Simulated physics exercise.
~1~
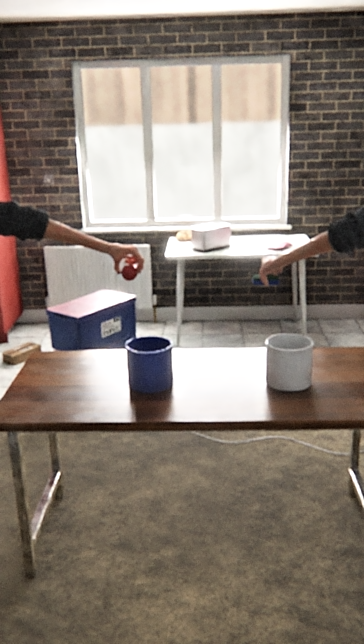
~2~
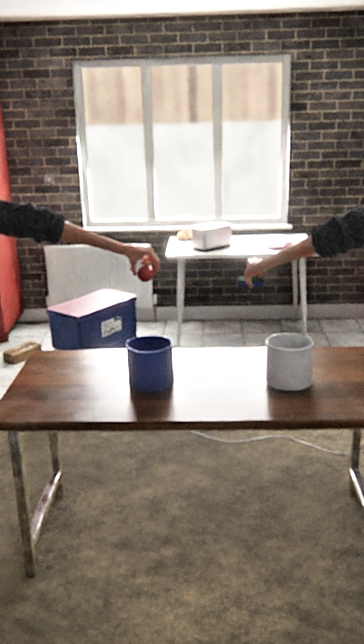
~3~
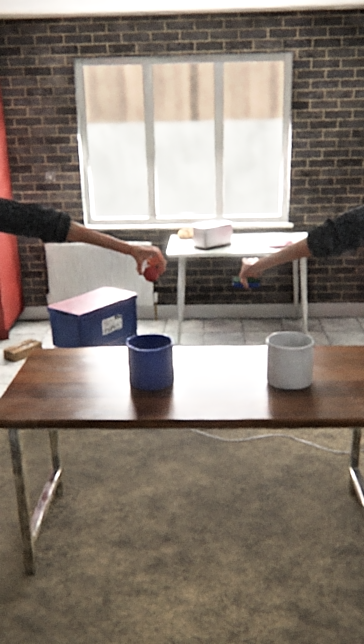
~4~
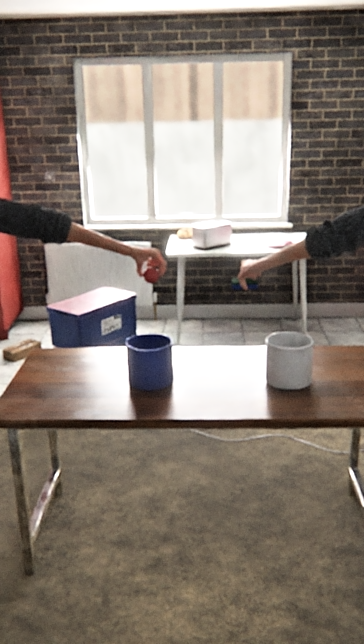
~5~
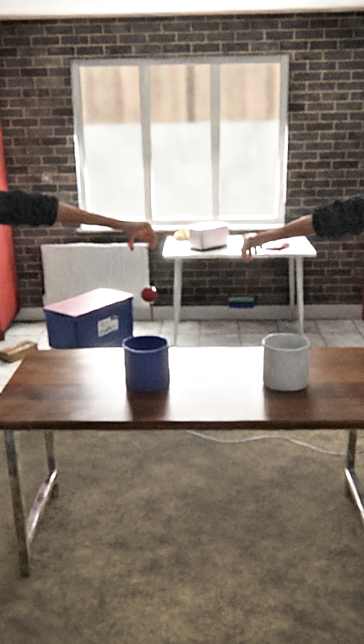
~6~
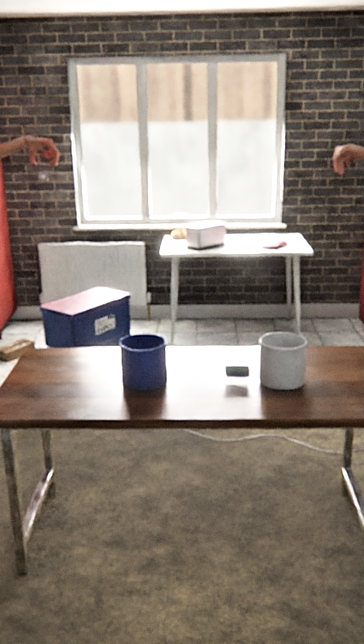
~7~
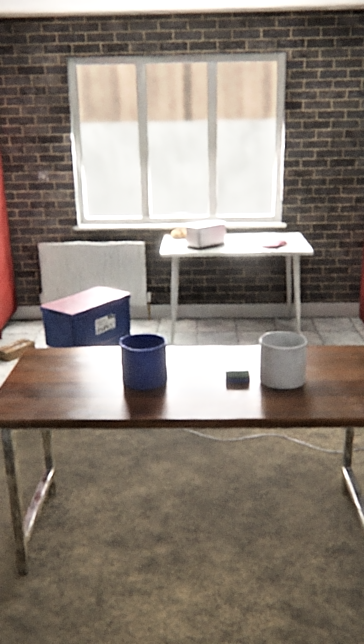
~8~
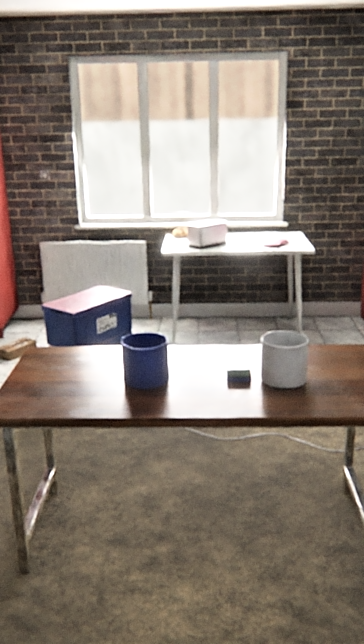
In a room with a brick wall, two hands held a red tomato and a blue sponge above a table, moved them inward and let go; the tomato dropped into the blue container, while the sponge landed on the table beside the pale pot.
